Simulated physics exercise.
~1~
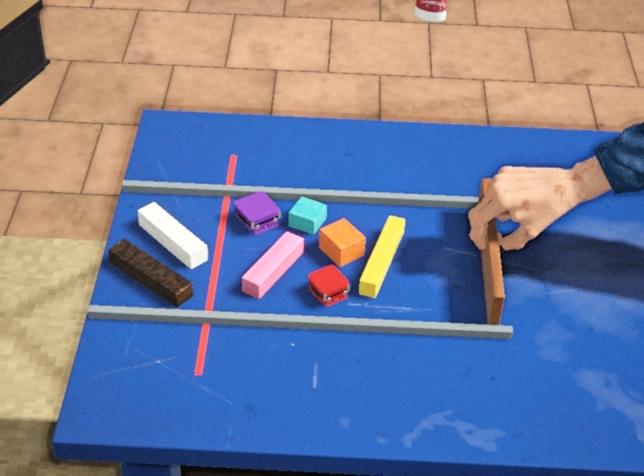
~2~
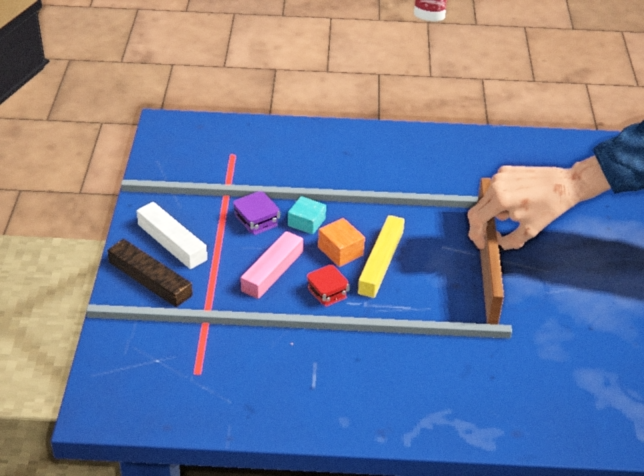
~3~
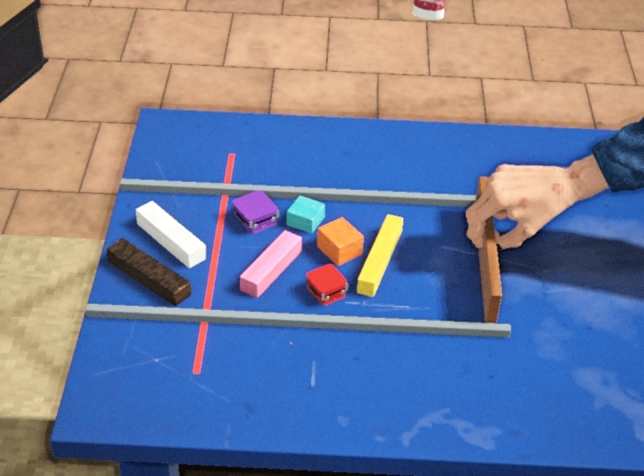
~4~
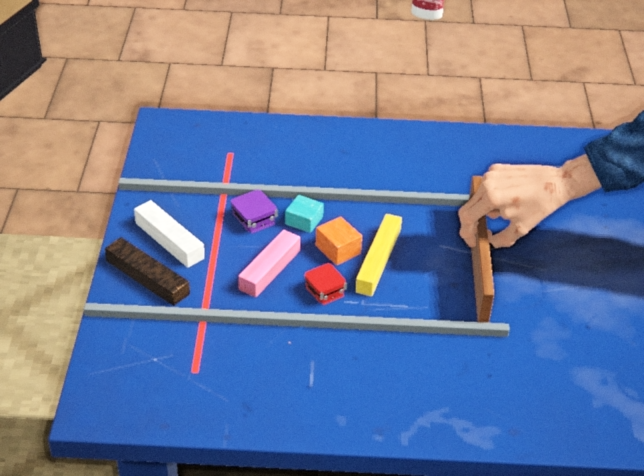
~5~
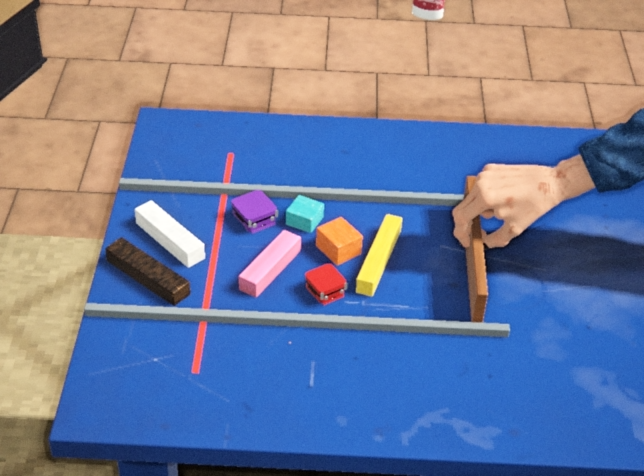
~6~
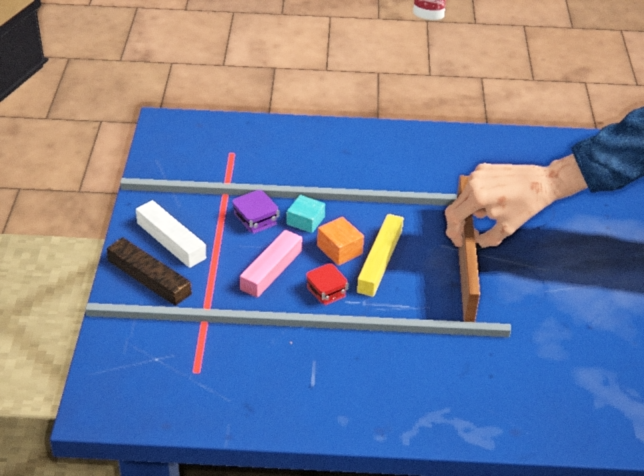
A hand sliding an upright wooden board slightly left between two rails on a blue table, the colourful blocks staying still.
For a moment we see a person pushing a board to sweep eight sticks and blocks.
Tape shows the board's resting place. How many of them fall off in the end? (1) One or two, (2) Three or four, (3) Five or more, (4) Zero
Zero.
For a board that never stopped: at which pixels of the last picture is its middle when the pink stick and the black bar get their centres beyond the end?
Middle: Roughly (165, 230); roughly (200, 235).
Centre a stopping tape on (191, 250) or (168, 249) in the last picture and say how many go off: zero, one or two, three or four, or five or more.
Counts, in turn - 1 or 2; just one or two.
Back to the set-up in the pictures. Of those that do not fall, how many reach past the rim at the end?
I count 1 overhanging.
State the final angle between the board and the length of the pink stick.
Angle: Around 0°.
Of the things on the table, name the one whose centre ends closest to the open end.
It's the black bar.
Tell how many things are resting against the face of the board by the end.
That makes 2.
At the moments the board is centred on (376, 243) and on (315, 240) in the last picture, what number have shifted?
Counts: 2 and 5.
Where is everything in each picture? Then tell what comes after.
In the first frame, black bar (150, 273); white bar (172, 235); purple case (257, 214); board (490, 250); tape (218, 254).
In the second frame, white bar (171, 235); pink stick (272, 265).
In the third frame, purple case (255, 213); board (487, 249).
In the fourth frame, black bar (147, 271); orange block (339, 241).
In the fifth frame, white bar (169, 233); red case (325, 285).
In the sixth frame, black bar (149, 271); white bar (170, 233); purple case (255, 212); board (467, 247); tape (216, 252).
A little later, none off yet; black bar at rest near (149, 271); white bar at rest near (170, 233); purple case at rest near (255, 212).
Next, none off yet; black bar shifted a little near (136, 269); white bar shifted a little near (154, 231); purple case shifted about its own width near (210, 208).
When it is over, the number that fall off is zero.
